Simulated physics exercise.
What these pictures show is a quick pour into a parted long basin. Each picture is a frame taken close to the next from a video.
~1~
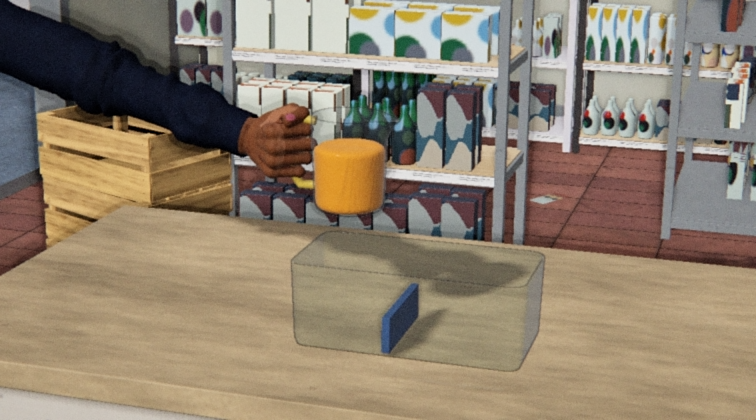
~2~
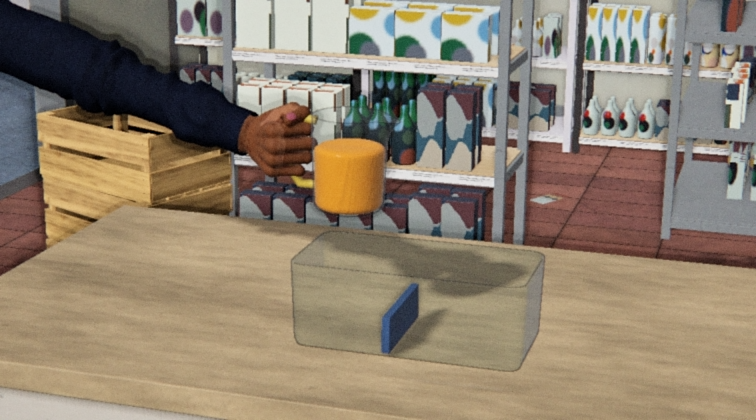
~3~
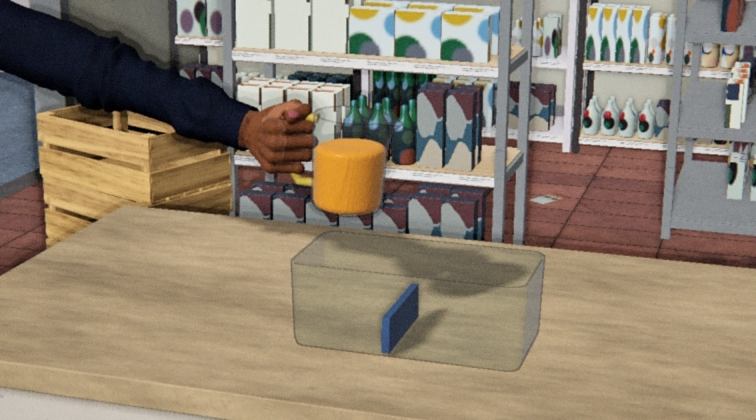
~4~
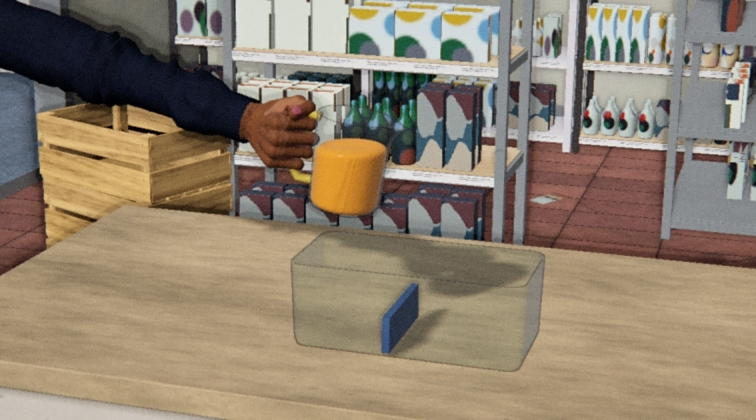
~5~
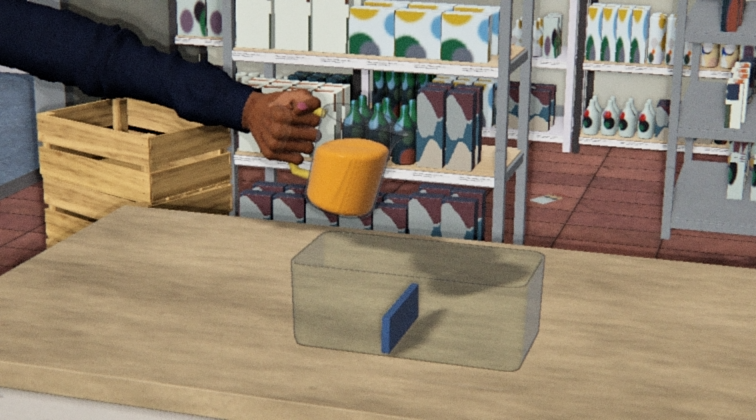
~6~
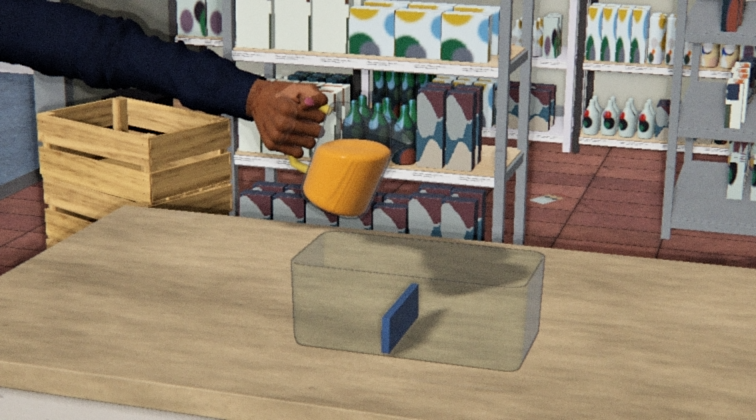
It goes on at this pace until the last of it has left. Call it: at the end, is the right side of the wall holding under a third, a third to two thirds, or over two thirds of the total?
The right side holds over two thirds of the total.
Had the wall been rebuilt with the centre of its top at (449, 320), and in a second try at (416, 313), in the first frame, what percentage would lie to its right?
20 per cent, then 80 per cent, roughly.
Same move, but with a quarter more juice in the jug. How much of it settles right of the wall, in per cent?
About 95 parts in a hundred, give or take.
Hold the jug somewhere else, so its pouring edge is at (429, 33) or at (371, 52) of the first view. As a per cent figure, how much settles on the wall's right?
Estimate, in order: 80 and 80 per cent.
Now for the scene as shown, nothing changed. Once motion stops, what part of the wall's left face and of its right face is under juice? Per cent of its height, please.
On the left 0 %, on the right 40 %.
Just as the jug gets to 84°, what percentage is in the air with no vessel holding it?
It's about 15 per cent.
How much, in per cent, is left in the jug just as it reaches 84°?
Remaining share, estimated: 80 %.
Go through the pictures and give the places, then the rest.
In the first picture, tilt 0°; pouring edge (400, 120); surface from (318, 144) to (385, 149); the long basin's rim runs from (307, 247) to (536, 272); the wall's top is at (401, 301).
In the second picture, tilt 1°; pouring edge (401, 121); surface from (318, 143) to (385, 149).
In the third picture, tilt 4°; pouring edge (403, 124); surface from (319, 143) to (385, 150).
In the fourth picture, tilt 8°; pouring edge (406, 128); surface from (319, 144) to (387, 150).
In the fifth picture, tilt 14°; pouring edge (409, 135); surface from (319, 144) to (388, 151).
In the sixth picture, tilt 21°; pouring edge (412, 143); surface from (319, 147) to (391, 152).
A moment on, the jug is tipped on its side and 80 per cent is still to pour, 0 is left of the wall and 5 right of it.
Next, the jug is tipped right over and 15 per cent is still to pour, 2 is left of the wall and 71 right of it.
Then the jug is tipped right over and 0 per cent is still to pour, 6 is left of the wall and 93 right of it.
Later the jug is tipped right over and 0 per cent is still to pour, 6 is left of the wall and 93 right of it.
Finally, 6 per cent lies left of the wall, 93 right of it and 1 outside.
